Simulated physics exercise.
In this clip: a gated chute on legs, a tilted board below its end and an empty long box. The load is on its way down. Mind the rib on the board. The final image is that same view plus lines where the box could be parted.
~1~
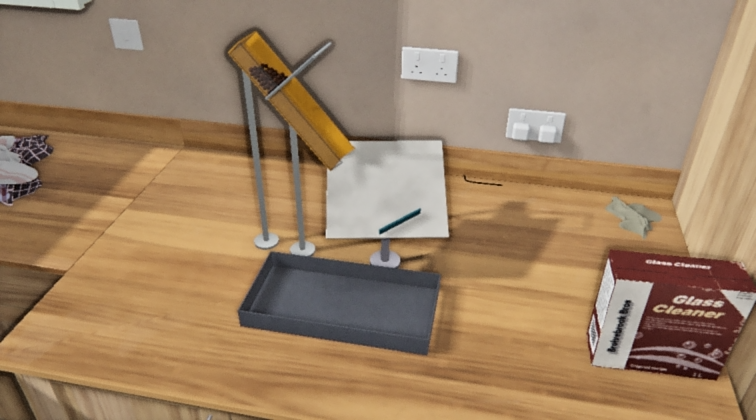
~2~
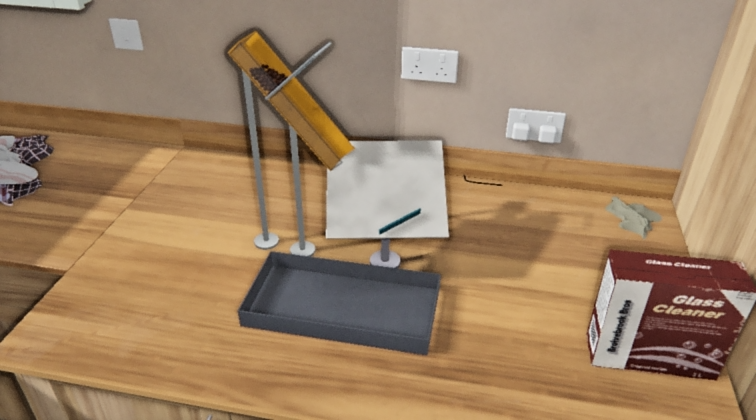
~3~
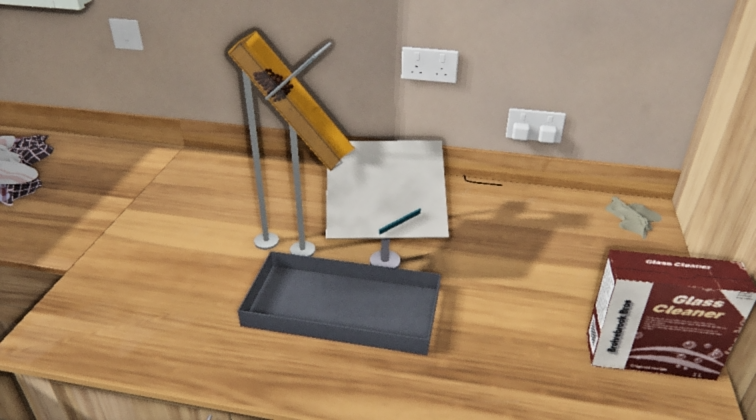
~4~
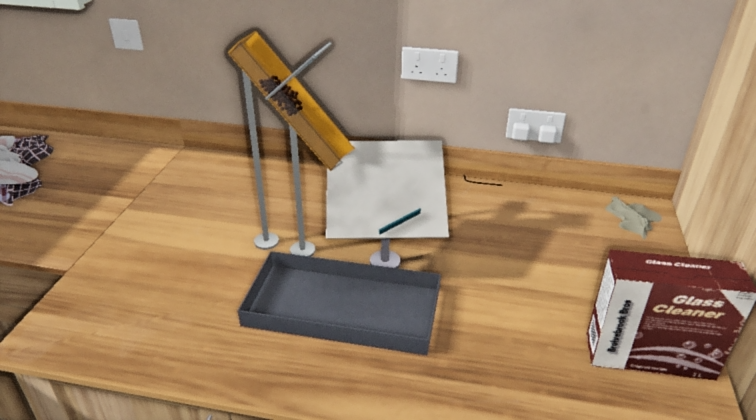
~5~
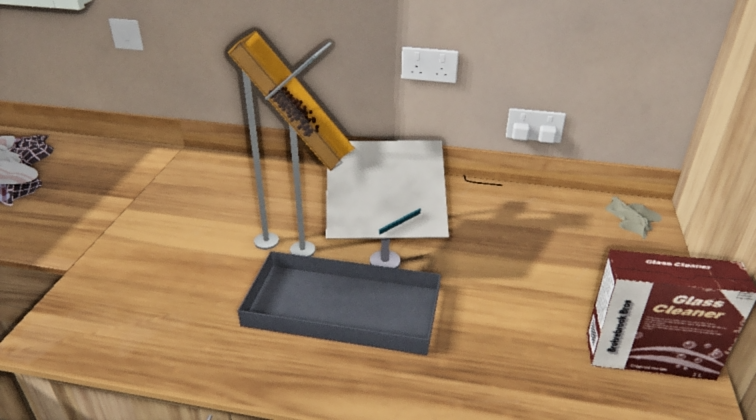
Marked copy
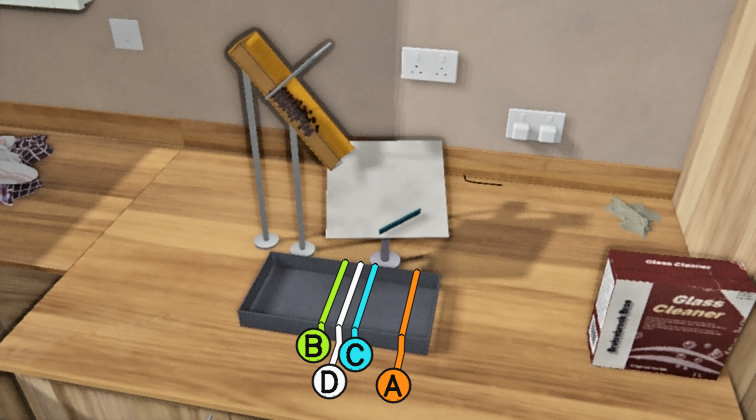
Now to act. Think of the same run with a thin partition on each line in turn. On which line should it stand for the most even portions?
Go for C.
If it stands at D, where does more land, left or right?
The right side.
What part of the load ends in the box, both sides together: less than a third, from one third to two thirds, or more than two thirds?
About that: More than two thirds.
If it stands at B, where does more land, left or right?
The right side.
On the marked copy, line A crosses the front rim at (401, 336); line B crosses the front rim at (321, 323); line C crosses the front rim at (354, 328); line D crosses the front rim at (338, 326).
If A is chosen, of what is caught, all on the left of the divider, none on the right.
If B is chosen, of what is caught, a stray few on the left of the divider, nearly all on the right.
If C is chosen, of what is caught, about two thirds on the left of the divider, about a third on the right.
If D is chosen, of what is caught, a small part on the left of the divider, nearly all on the right.
